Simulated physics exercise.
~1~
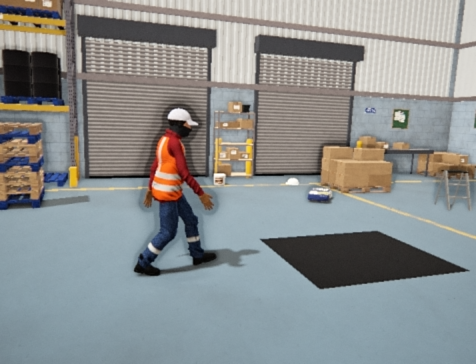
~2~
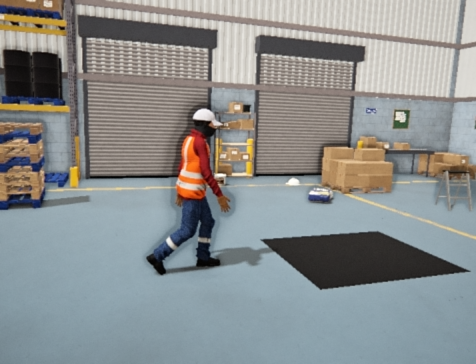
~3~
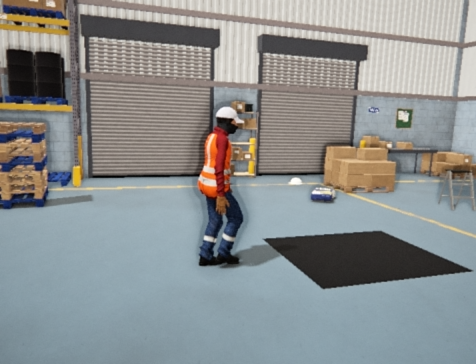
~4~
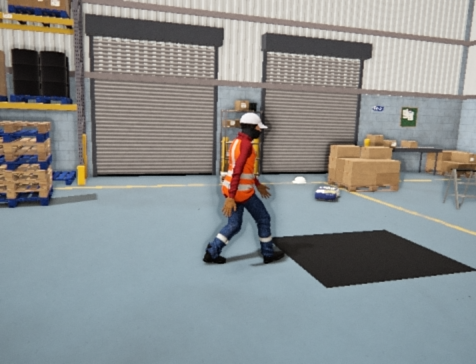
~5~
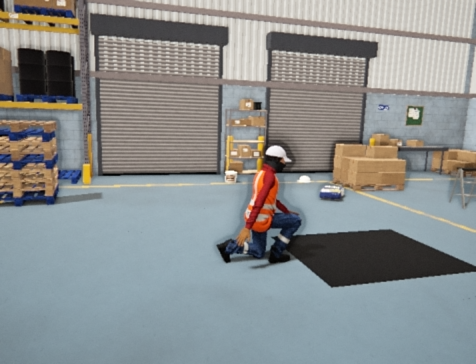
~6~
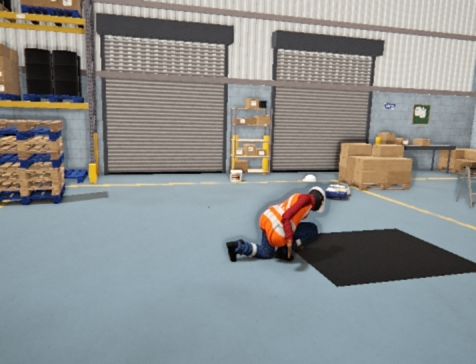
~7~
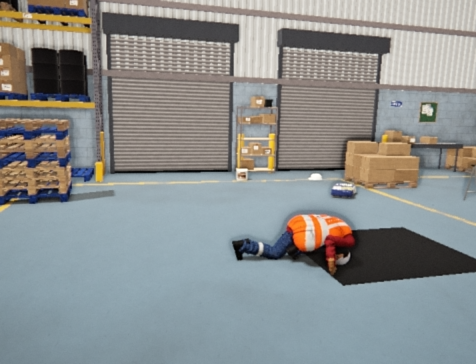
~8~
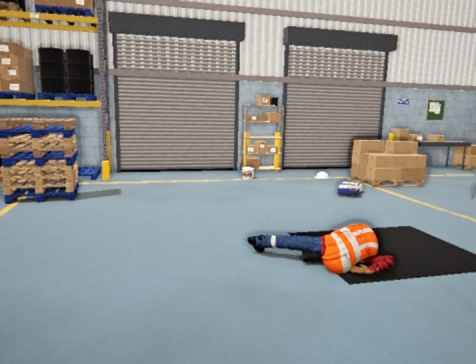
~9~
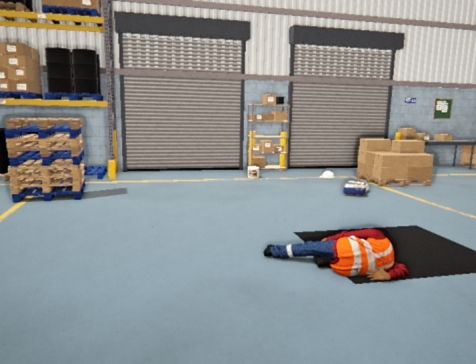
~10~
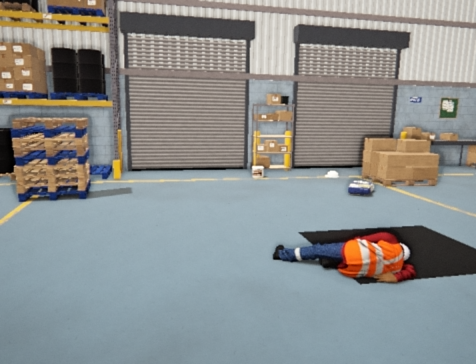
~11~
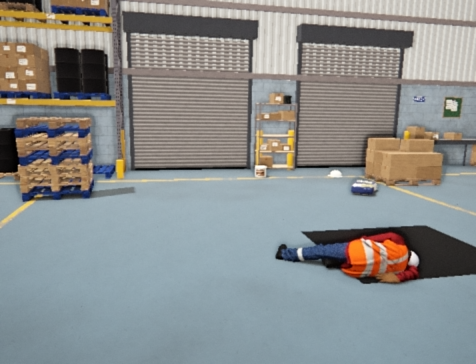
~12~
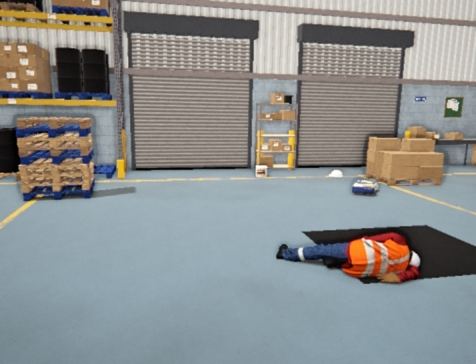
A worker in an orange vest and white cap walked right across a warehouse floor toward a black mat, then sank to the knees, pitched forward and ended up lying still, head and chest over the mat, legs stretched out to the left.
